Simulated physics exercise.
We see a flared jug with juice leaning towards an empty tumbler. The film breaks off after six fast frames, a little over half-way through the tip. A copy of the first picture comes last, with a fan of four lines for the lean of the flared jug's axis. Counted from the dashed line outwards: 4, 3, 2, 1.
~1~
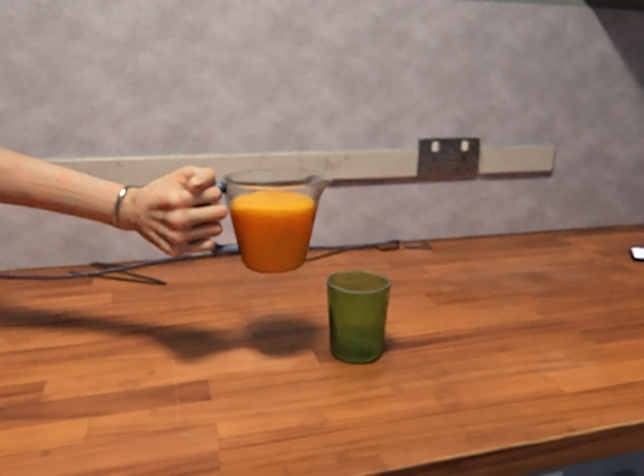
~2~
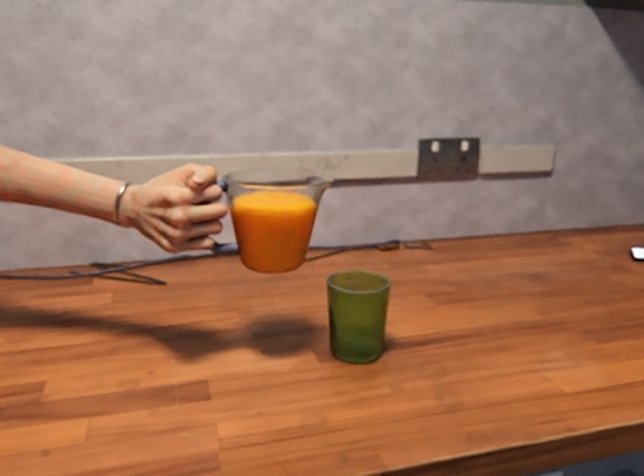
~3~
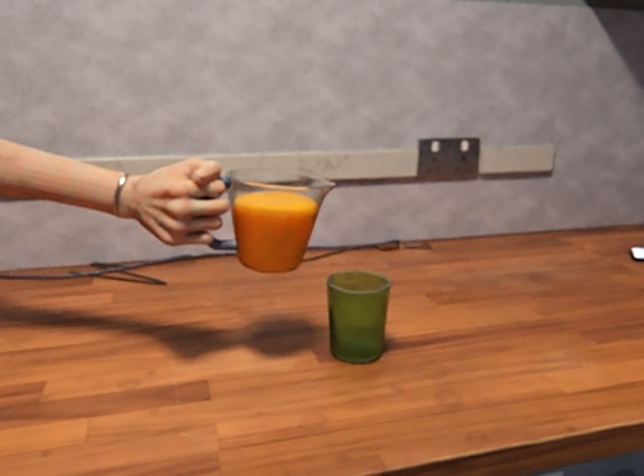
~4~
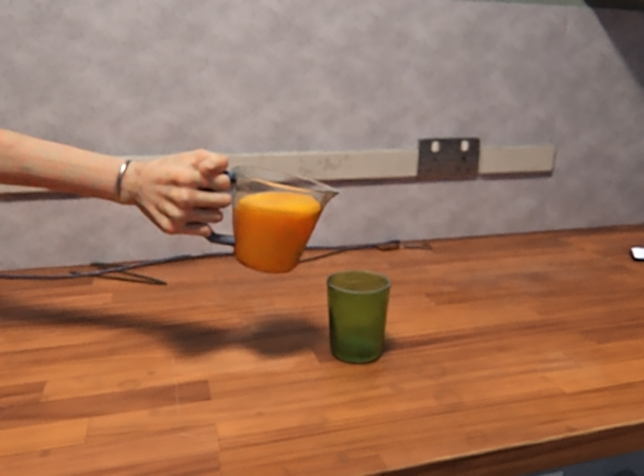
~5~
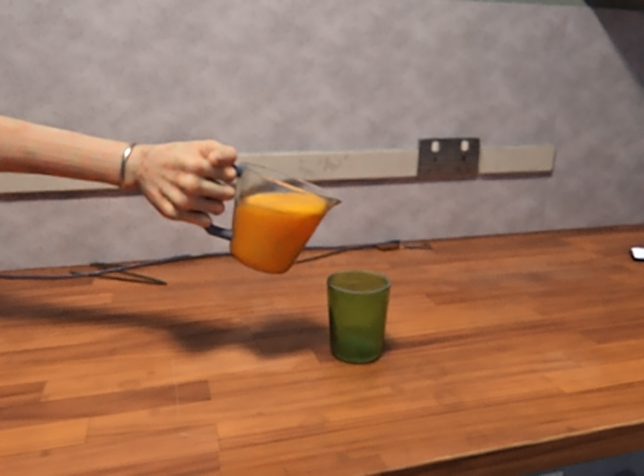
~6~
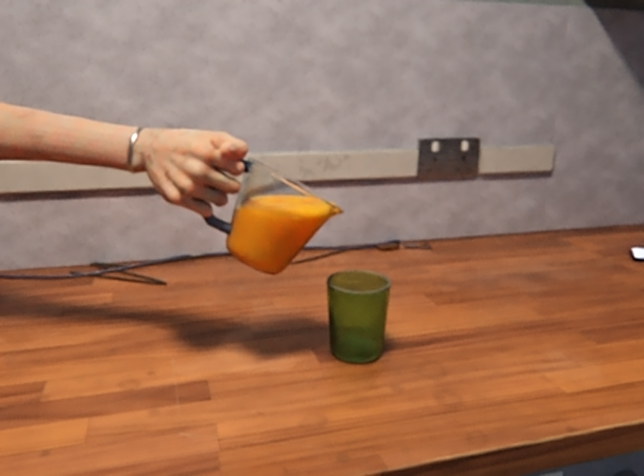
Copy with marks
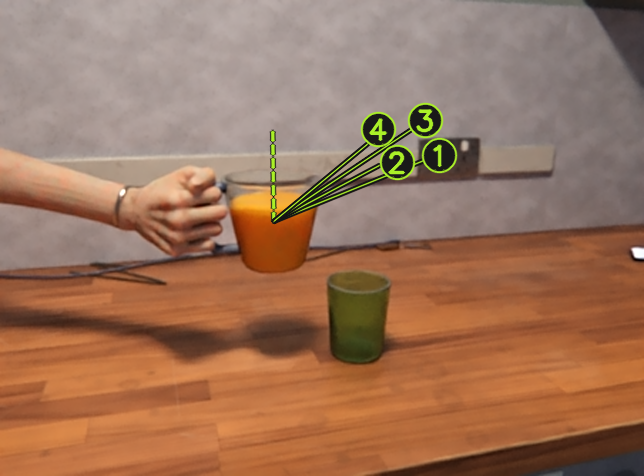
The clip opens with a hand at the left holding a clear jug of orange juice upright above a wooden worktop, near a green tumbler. After staying nearly still, the hand tilts the jug steadily to the right, and the juice shifts towards the lowering lip, with none leaving the jug.
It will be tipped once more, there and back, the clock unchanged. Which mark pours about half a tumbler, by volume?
Go for 4.
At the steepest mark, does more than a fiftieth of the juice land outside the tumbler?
Yes.
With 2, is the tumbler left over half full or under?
Over.
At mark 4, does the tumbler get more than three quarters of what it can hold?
No.
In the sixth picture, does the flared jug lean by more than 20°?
Yes, it does.
On the marked copy, 1 at (423, 160); 2 at (379, 165); 3 at (411, 129); 4 at (367, 143).
With 1, the tumbler ends with about 85 % of what it can hold; 9 % of the juice is spilt.
With 2, the tumbler ends with about 81 % of what it can hold.
With 3, the tumbler ends with about 66 % of what it can hold.
With 4, the tumbler ends with about 51 % of what it can hold.
